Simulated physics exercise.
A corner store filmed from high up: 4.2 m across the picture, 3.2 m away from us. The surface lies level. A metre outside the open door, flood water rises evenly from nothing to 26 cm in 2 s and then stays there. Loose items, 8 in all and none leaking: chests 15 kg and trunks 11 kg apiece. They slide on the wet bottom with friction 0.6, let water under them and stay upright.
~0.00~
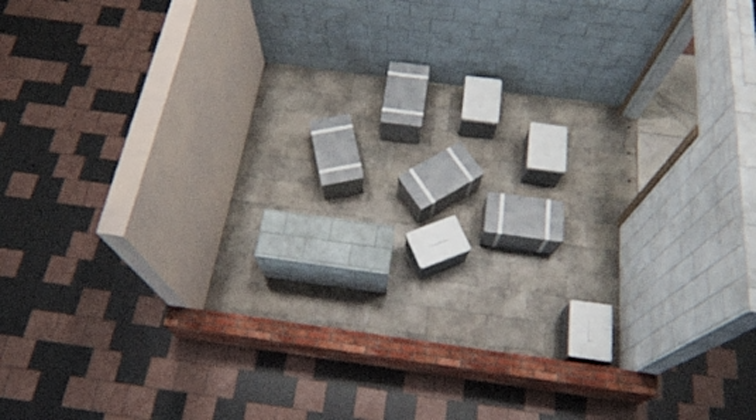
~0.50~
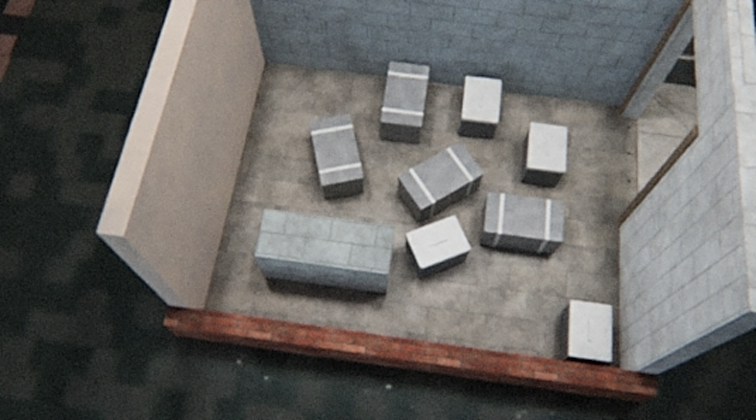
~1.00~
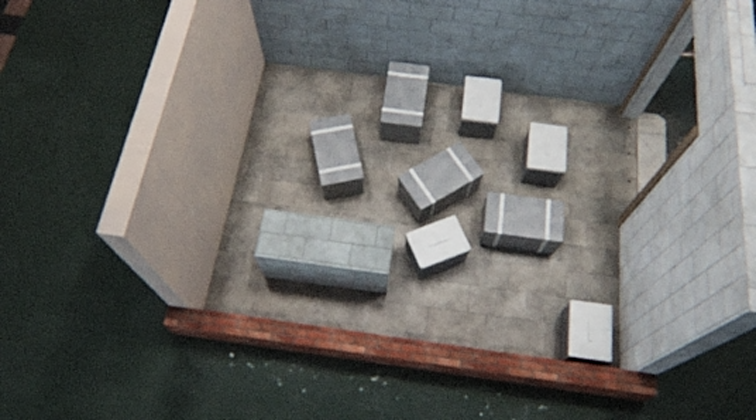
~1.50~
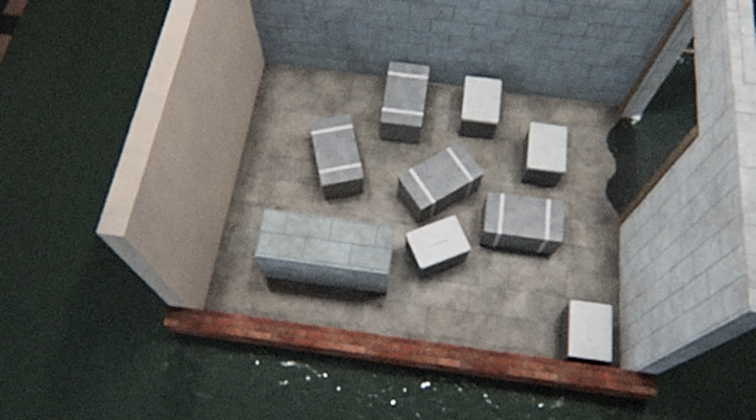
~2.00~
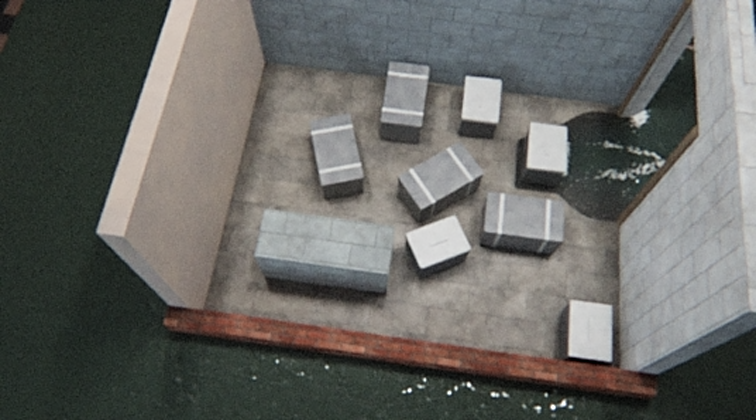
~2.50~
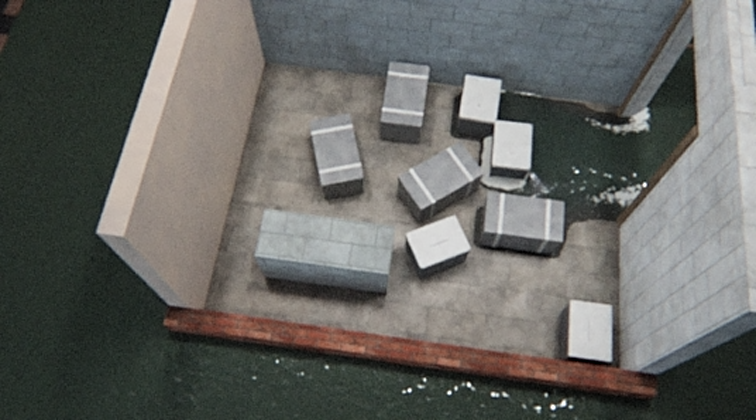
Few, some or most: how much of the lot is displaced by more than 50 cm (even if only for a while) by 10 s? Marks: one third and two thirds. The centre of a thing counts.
It is two thirds or more.
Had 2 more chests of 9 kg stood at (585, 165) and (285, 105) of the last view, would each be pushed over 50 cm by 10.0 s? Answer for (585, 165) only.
Answer: Over.
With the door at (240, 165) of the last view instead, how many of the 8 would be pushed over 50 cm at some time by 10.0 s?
Then 8.
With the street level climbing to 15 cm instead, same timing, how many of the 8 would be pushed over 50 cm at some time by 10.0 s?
In that case 6 of them.
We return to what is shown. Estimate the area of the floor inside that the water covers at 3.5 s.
Some 6.5 m2.
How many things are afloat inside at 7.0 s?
I count 7.
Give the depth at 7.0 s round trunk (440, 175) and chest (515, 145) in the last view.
Roughly 19 and 20 cm.
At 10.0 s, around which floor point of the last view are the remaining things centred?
Around (387, 235).
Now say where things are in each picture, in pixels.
In the first frame, a chest at (548, 147), on the bottom; a chest at (482, 99), on the bottom; 0.0 m2 under water; 0 of 8 have shifted.
In the second frame, a chest at (548, 147), on the bottom; a chest at (482, 99), on the bottom; 0.0 m2 under water; 0 of 8 have shifted.
In the third frame, a chest at (548, 147), on the bottom; a chest at (482, 99), on the bottom; 0.0 m2 under water; 0 of 8 have shifted.
In the fourth frame, a chest at (548, 147) rests on the ground; a chest at (482, 99) rests on the ground; water covers 0.1 m2; 0 of 8 have shifted.
In the fifth frame, a chest at (548, 147), on the bottom; a chest at (482, 99), on the bottom; water covers 0.9 m2; 0 of 8 have shifted.
In the sixth frame, a chest at (513, 144) rests on the ground, 38 cm from its start; a chest at (481, 98), on the bottom; 2.2 m2 under water; 1 of 8 have shifted.
After 3.5 s 4 of 8 are over 50 cm from their spots; 1 afloat.
After 4.5 s 6 of 8 are over 50 cm from their spots; 4 afloat.
After 7.0 s 7 of 8 are over 50 cm from their spots; 7 afloat.
After 10.0 s 7 of 8 are over 50 cm from their spots, and 7 have been at some point; 8 afloat.
